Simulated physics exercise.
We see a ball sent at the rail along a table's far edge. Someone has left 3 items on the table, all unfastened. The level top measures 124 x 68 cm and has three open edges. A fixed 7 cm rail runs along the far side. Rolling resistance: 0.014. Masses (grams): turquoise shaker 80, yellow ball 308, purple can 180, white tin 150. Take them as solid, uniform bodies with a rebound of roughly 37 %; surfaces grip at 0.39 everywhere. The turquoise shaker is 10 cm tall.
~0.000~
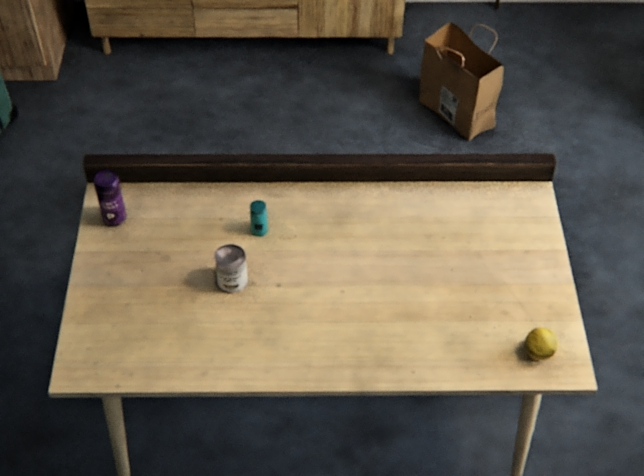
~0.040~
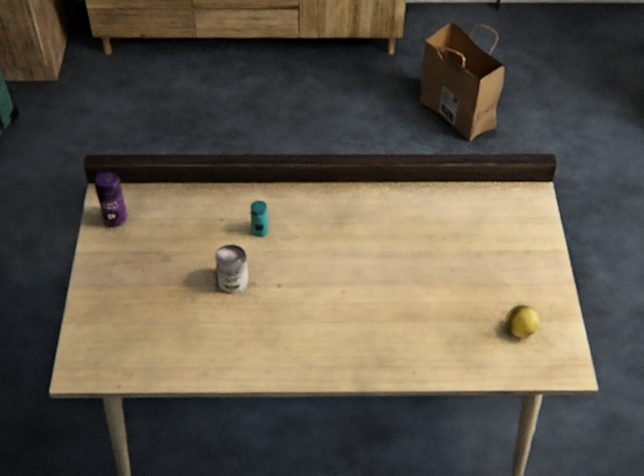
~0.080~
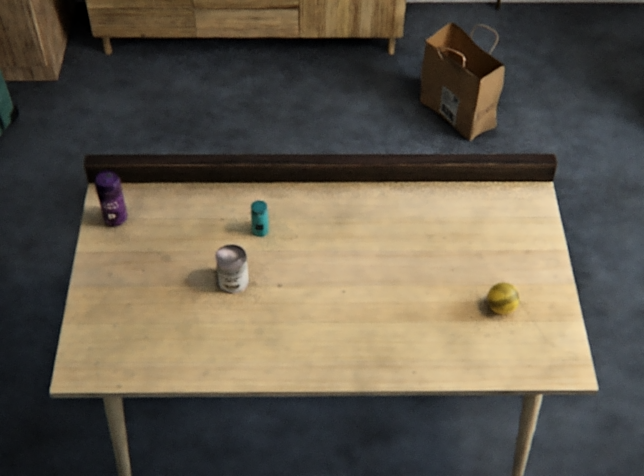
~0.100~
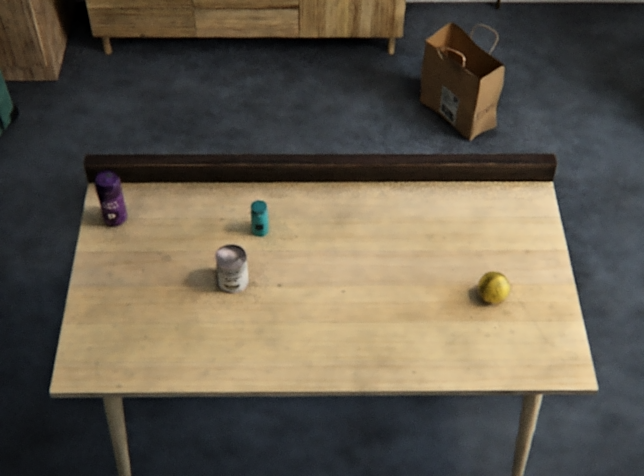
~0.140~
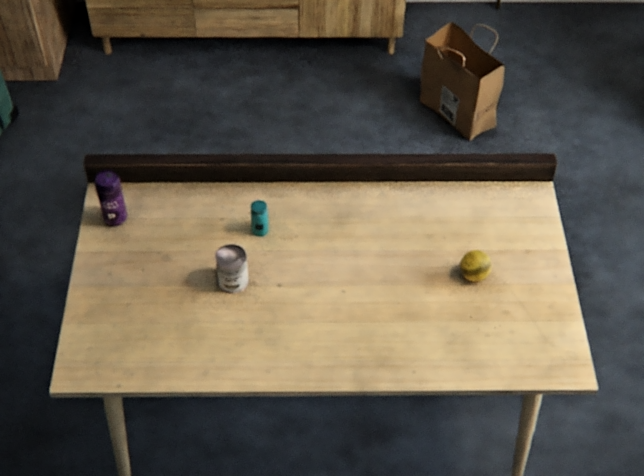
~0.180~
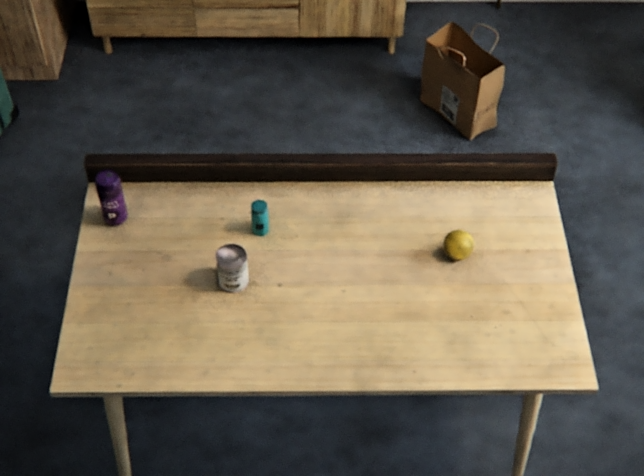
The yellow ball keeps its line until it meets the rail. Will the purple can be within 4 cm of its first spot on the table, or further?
The purple can keeps its place.
After 0.78 s, yellow ball near (286, 232).
After 1.68 s, yellow ball near (79, 268); white tin moved 2 cm.
In the end (2.3 s), all 3 under 4 cm from the start. At the end, from the last picture's camera, purple can near (112, 199).
